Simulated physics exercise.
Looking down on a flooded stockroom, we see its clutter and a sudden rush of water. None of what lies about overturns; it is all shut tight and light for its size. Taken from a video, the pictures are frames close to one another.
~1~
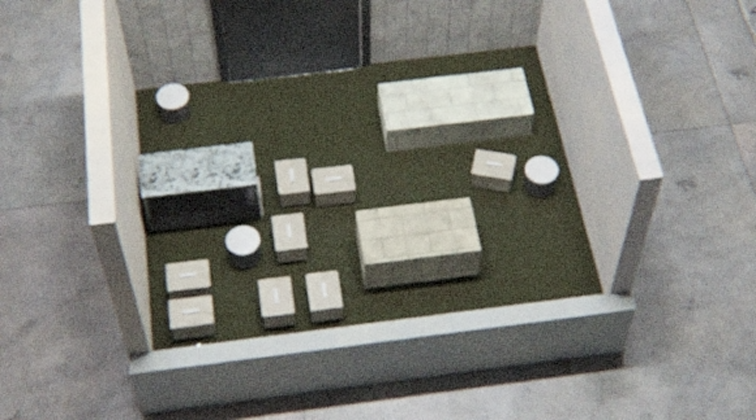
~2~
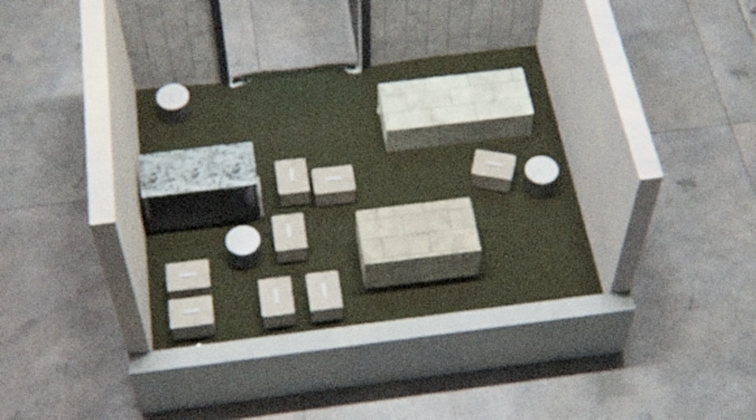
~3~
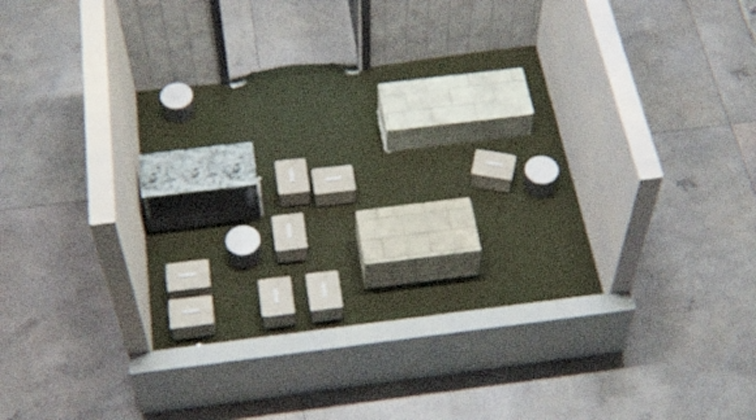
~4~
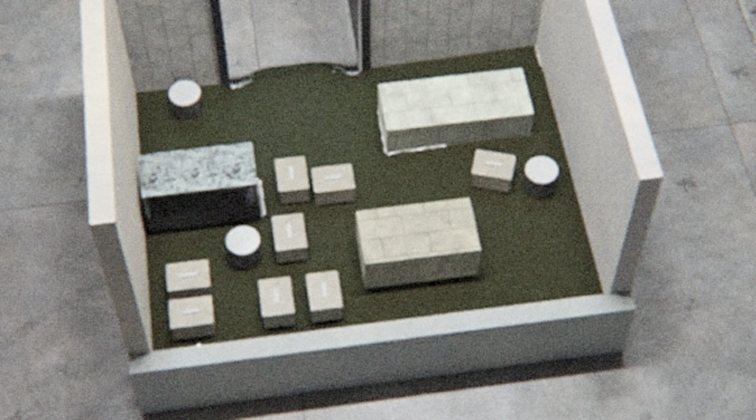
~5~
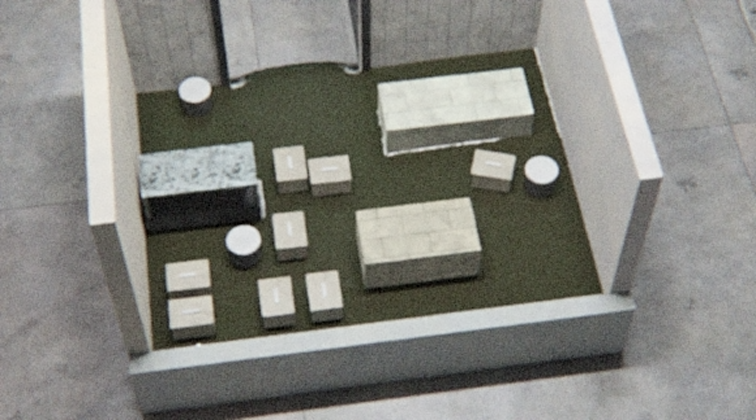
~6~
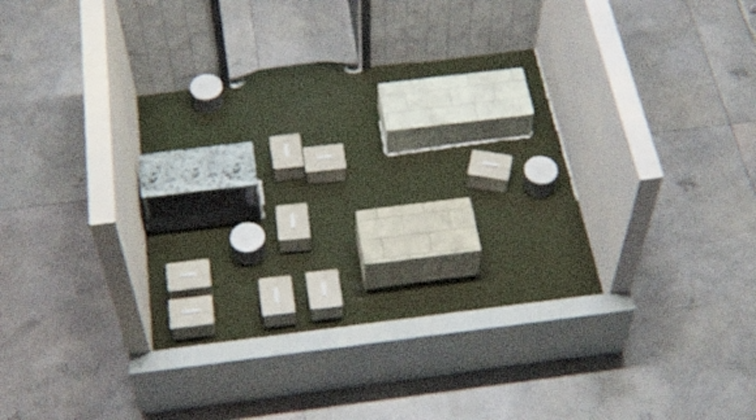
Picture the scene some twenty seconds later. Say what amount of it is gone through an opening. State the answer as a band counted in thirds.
Answer: Two thirds or more.
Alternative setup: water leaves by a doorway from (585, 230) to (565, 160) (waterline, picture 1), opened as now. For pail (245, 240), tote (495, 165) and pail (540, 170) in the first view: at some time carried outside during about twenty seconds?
Retained; lost; lost.
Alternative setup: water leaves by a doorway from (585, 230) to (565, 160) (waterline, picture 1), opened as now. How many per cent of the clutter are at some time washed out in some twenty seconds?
I make it 50 per cent.
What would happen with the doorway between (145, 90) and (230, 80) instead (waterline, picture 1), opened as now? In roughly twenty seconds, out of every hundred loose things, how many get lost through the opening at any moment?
Roughly 70 per cent.
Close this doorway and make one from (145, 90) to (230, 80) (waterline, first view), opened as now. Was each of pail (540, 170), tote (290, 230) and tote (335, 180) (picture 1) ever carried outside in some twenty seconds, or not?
Per item as listed - not lost, swept away, swept away.
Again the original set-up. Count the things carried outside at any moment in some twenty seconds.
8.
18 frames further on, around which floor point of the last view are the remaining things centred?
Estimate: Close to (331, 221) px.
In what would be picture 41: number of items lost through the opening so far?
The number works out to 8.
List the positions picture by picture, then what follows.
In the first picture, a pail at (172, 96), afloat; a tote at (292, 176) floats; 0 of 11 have shifted.
In the second picture, a pail at (173, 96), afloat; a tote at (292, 176) floats; 0 of 11 have shifted.
In the third picture, a pail at (177, 96), afloat, close to its start; a tote at (292, 176) floats; 0 of 11 have shifted.
In the fourth picture, a pail at (185, 93) floats, close to its start; a tote at (292, 174) floats, close to its start; 2 of 11 have shifted.
In the fifth picture, a pail at (195, 90), afloat, close to its start; a tote at (290, 163) floats, close to its start; 3 of 11 have shifted.
In the sixth picture, a pail at (206, 87), afloat, a stride from its start; a tote at (287, 151) floats, a stride from its start; 5 of 11 have shifted.
A moment on, 0 of 11 are out; 11 afloat.
Next, 5 of 11 are out; 6 afloat.
Later, 8 of 11 are out; 3 afloat.
In the end, 8 of 11 are out; 3 afloat.
